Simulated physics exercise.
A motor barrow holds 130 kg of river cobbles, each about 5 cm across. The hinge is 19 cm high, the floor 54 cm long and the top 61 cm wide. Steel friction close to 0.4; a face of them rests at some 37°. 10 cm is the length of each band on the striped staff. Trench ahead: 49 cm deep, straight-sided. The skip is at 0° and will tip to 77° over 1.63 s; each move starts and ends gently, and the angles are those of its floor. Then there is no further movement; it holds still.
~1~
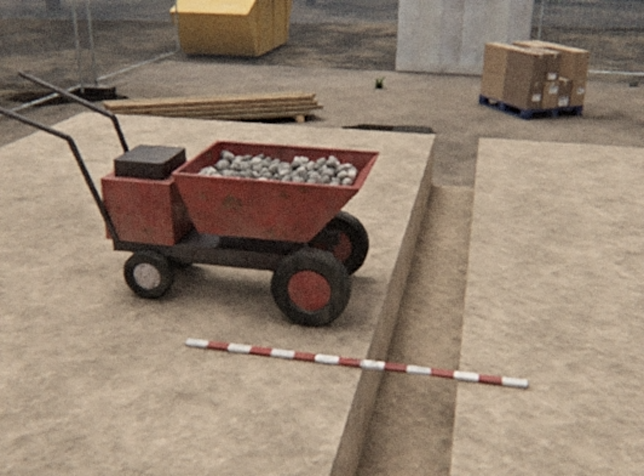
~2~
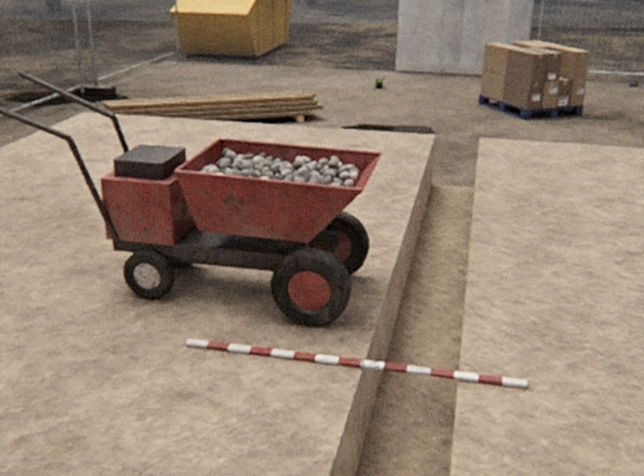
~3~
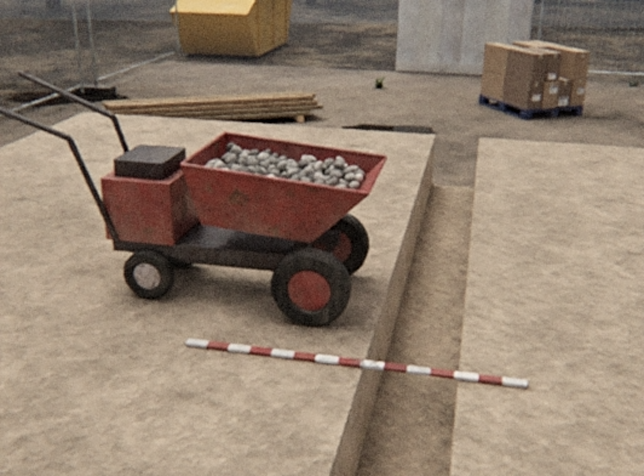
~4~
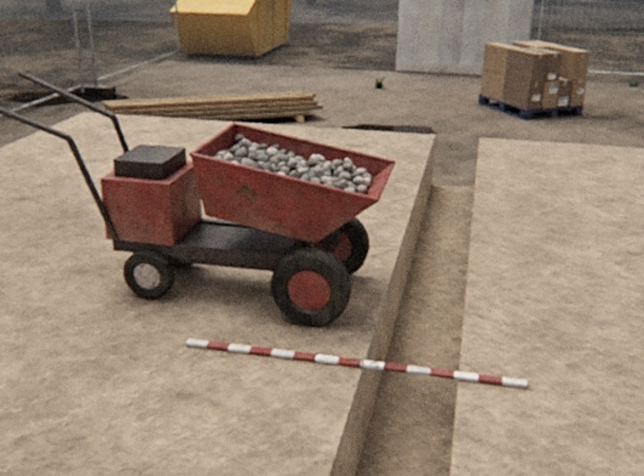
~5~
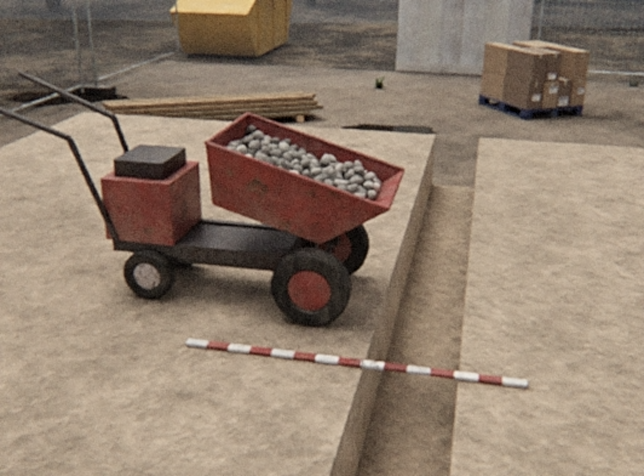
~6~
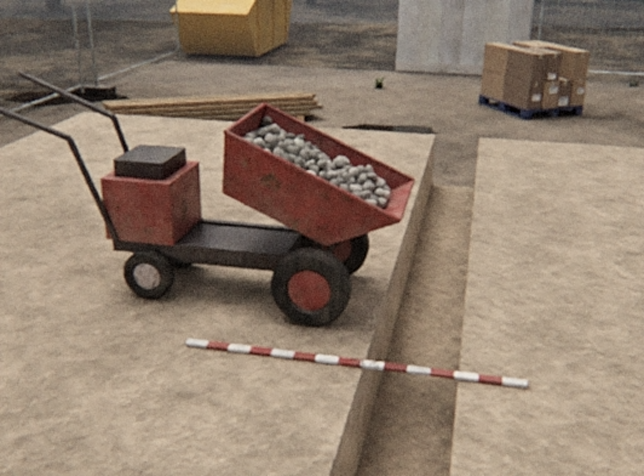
A red motor barrow with black handles, dark wheels and a skip full of grey cobbles stands left of centre on pale, bare ground, seen from slightly above and to one side. A straight-sided trench lies to its right, a red-and-white striped pole in front, and a yellow container, planks, a grey slab and stacked brown boxes behind. The skip tilts steadily steeper towards the trench, its rear rising while the stones ride along inside, and the camera stays still.
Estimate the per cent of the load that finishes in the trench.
Roughly 59 percent.
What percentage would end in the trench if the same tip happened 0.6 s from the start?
Probably about 40 in a hundred.
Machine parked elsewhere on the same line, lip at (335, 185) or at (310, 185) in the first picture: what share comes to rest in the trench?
About 90 per cent from the first spot, about 100 from the second.
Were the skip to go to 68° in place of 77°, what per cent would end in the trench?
Trench share: Approx. 60%.
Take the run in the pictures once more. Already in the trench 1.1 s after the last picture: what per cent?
Around 30 per cent of it, at that instant.
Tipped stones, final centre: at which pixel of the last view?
Centre estimate: Around (452, 378).
Then, 0.6 s after the last picture the floor is at 65°, 98 % in the skip, 2 % in the trench; the foremost stones are at (459, 296).
Then, 1.1 s after the last picture the floor is at 77°, 34 % in the skip, 31 % in the trench, 35 % past the trench; the foremost stones are at (572, 318).
Then, 1.5 s after the last picture the floor is at 77°, 9 % in the skip, 48 % in the trench, 43 % past the trench; the foremost stones are at (632, 318).
Then, 3.4 s after the last picture the floor is at 77°, 0 % in the skip, 59 % in the trench, 41 % past the trench; the foremost stones are past the picture's edge.
